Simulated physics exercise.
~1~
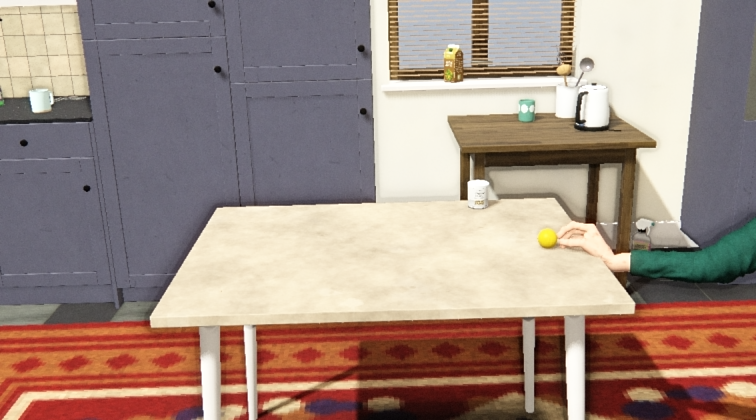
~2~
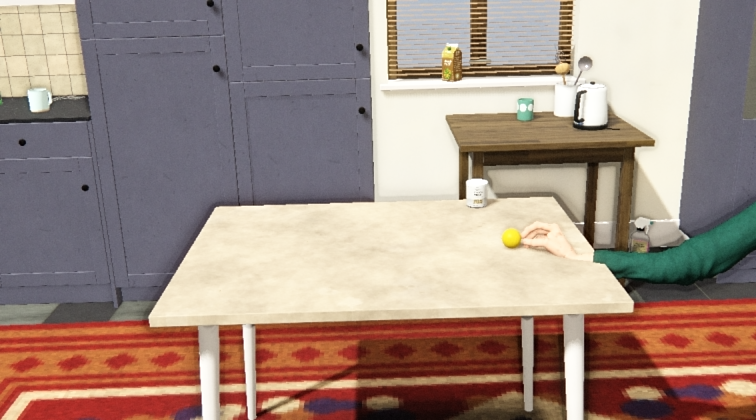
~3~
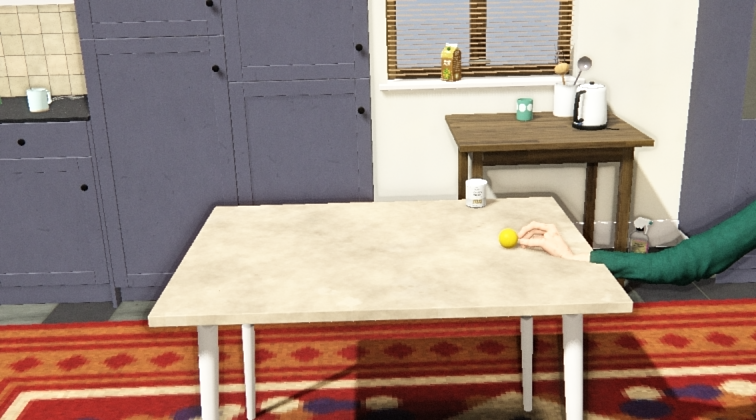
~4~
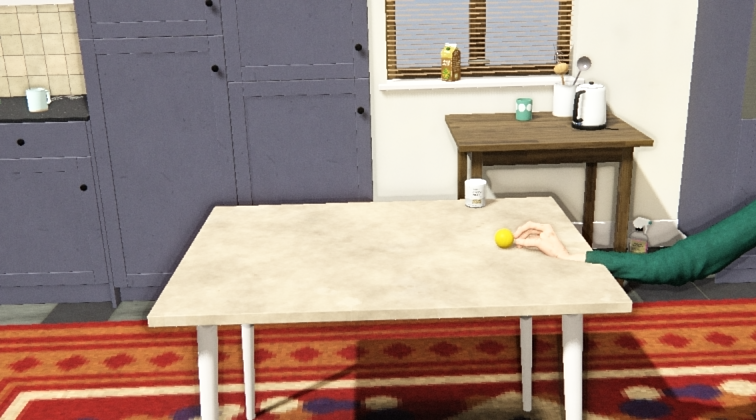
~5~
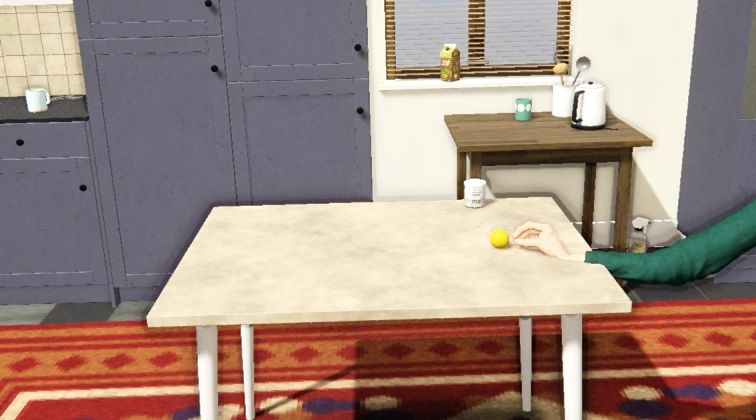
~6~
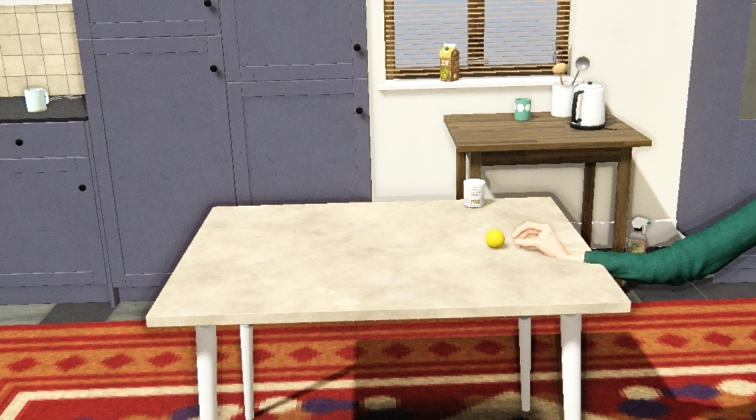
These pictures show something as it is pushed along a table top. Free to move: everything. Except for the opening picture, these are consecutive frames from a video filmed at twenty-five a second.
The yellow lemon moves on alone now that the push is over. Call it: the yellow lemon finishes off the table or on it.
On it.
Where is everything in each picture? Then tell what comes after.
In the first picture, under the hand; yellow lemon (548, 239).
In the second picture, under the hand; yellow lemon (511, 239).
In the third picture, under the hand; yellow lemon (508, 239).
In the fourth picture, yellow lemon (504, 239).
In the fifth picture, yellow lemon (500, 239).
In the sixth picture, yellow lemon (495, 239) displaced a little.
Then, 0.20 s past the last view, yellow lemon displaced about its own width near (478, 240).
Then, 0.40 s past the last view, yellow lemon displaced well along near (464, 240).
Then, 0.80 s past the last view, yellow lemon displaced well along near (444, 241).
Finally, moved from the start, yellow lemon. Final places as the last picture's camera would see them, yellow lemon near (436, 241).
